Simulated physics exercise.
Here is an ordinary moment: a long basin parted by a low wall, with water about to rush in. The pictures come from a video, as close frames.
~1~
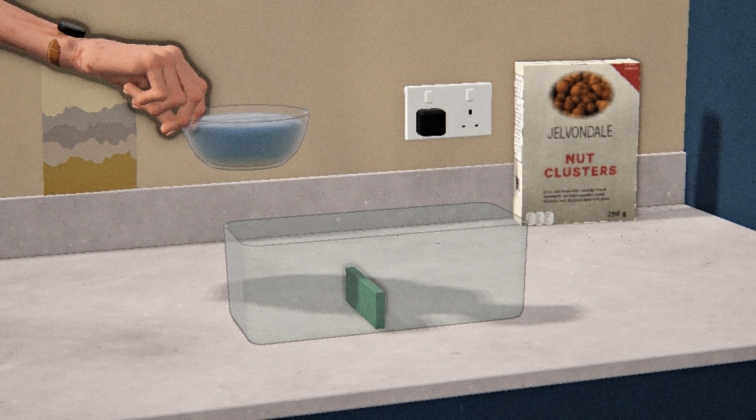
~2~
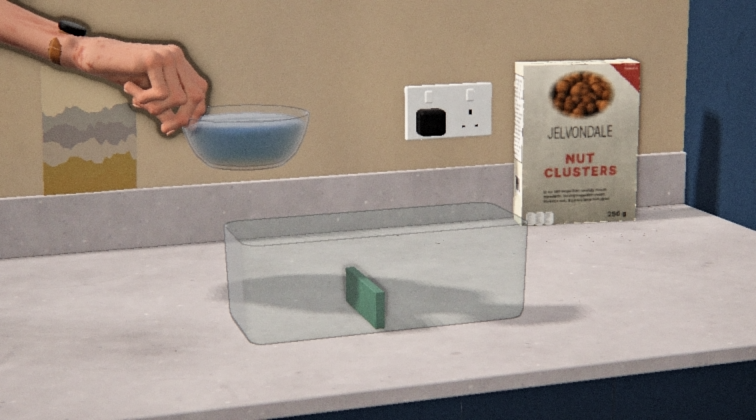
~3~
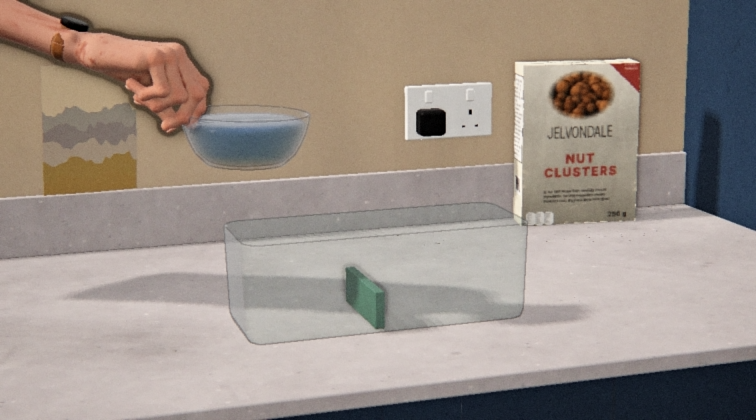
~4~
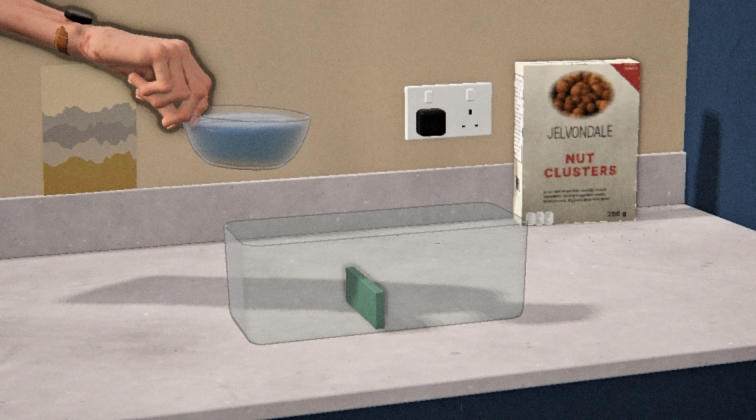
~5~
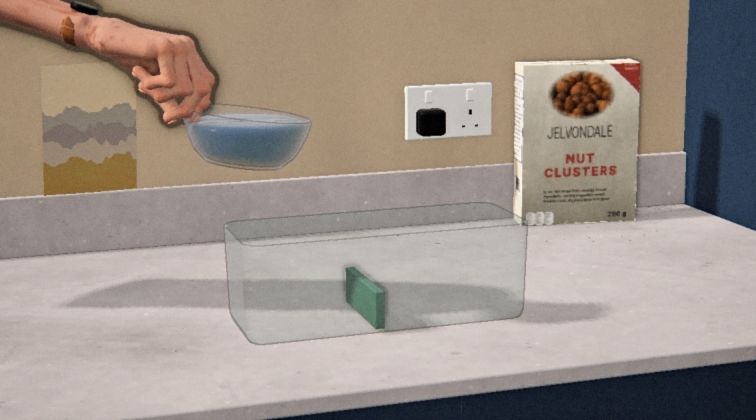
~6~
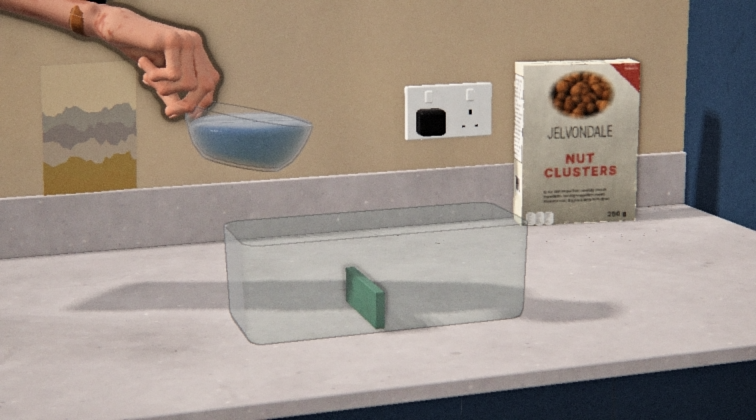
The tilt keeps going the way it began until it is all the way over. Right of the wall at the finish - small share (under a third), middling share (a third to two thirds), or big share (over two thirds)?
Middling.
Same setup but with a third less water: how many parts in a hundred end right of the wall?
Some 15 parts in a hundred, give or take.
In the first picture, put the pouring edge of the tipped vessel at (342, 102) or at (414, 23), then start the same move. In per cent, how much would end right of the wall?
Estimate, in order: 80 and 90 per cent.
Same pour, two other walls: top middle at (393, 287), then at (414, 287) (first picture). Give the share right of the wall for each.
About 5 and 15 per cent.
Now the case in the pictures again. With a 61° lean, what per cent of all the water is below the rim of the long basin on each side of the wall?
About 15 per cent on the left and 20 on the right.
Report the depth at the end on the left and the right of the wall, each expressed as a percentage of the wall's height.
Left part: 40 per cent, right part: 20 per cent.
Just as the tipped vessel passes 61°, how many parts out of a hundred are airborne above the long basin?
About 30 per cent.
A moment on, the tilt is 61° and 33 per cent is still to pour, 17 is left of the wall and 21 right of it.
Next, the tilt is 93° and 1 per cent is still to pour, 53 is left of the wall and 42 right of it.
Then the tilt is 103° and 0 per cent is still to pour, 57 is left of the wall and 43 right of it.
Later the tilt is 103° and 0 per cent is still to pour, 57 is left of the wall and 43 right of it.
Finally, 57 per cent lies left of the wall, 43 right of it and 0 outside.
